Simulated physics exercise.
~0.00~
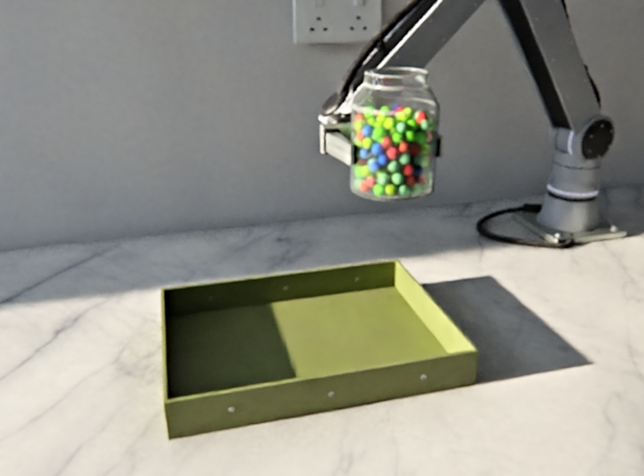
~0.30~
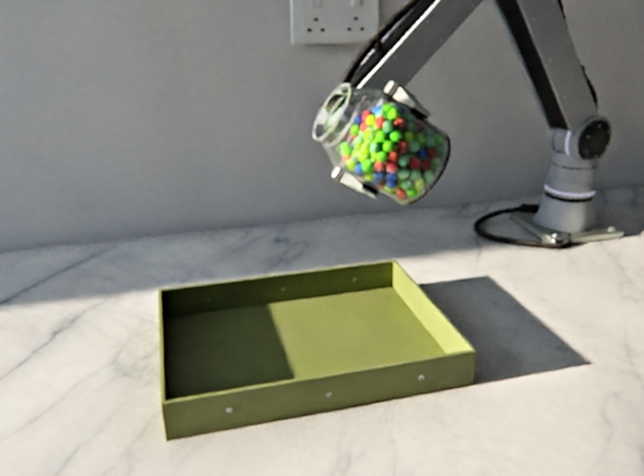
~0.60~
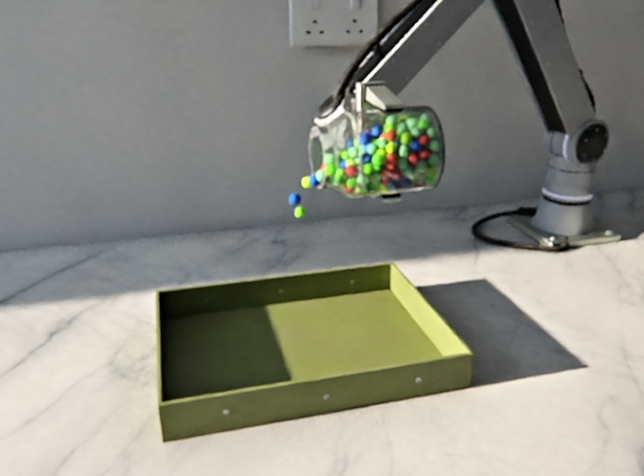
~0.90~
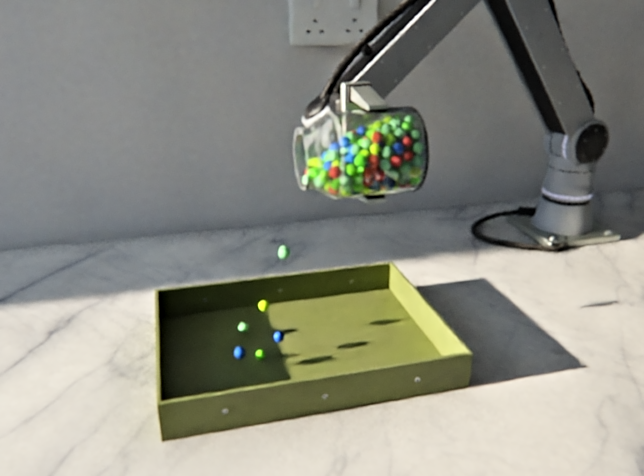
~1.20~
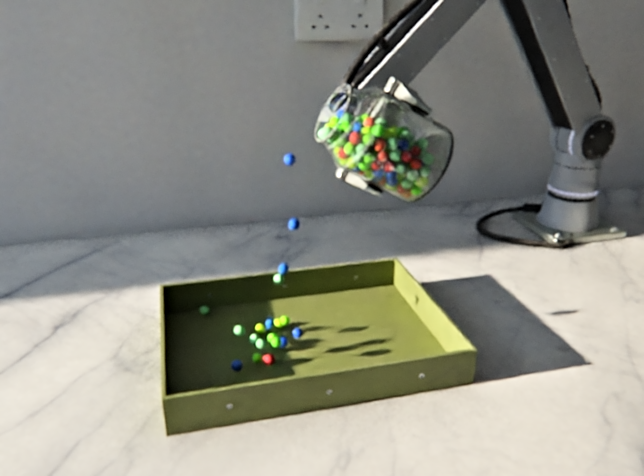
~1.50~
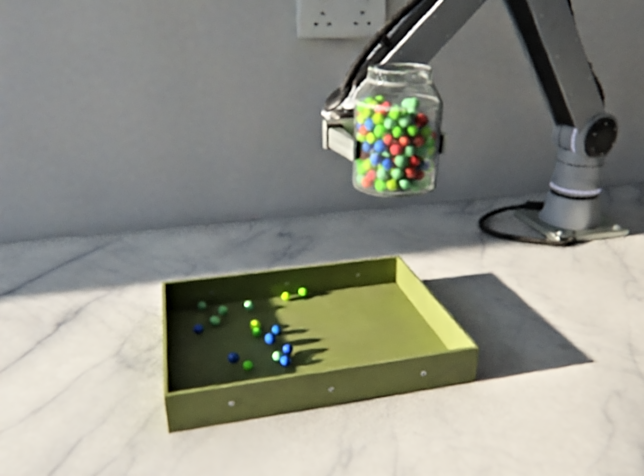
In the video, a robotic arm holds a clear jar of colourful round sweets above a green tray and tips it leftward onto its side, spilling some into the tray, before turning it upright with most of the sweets still inside and a small scattering below.
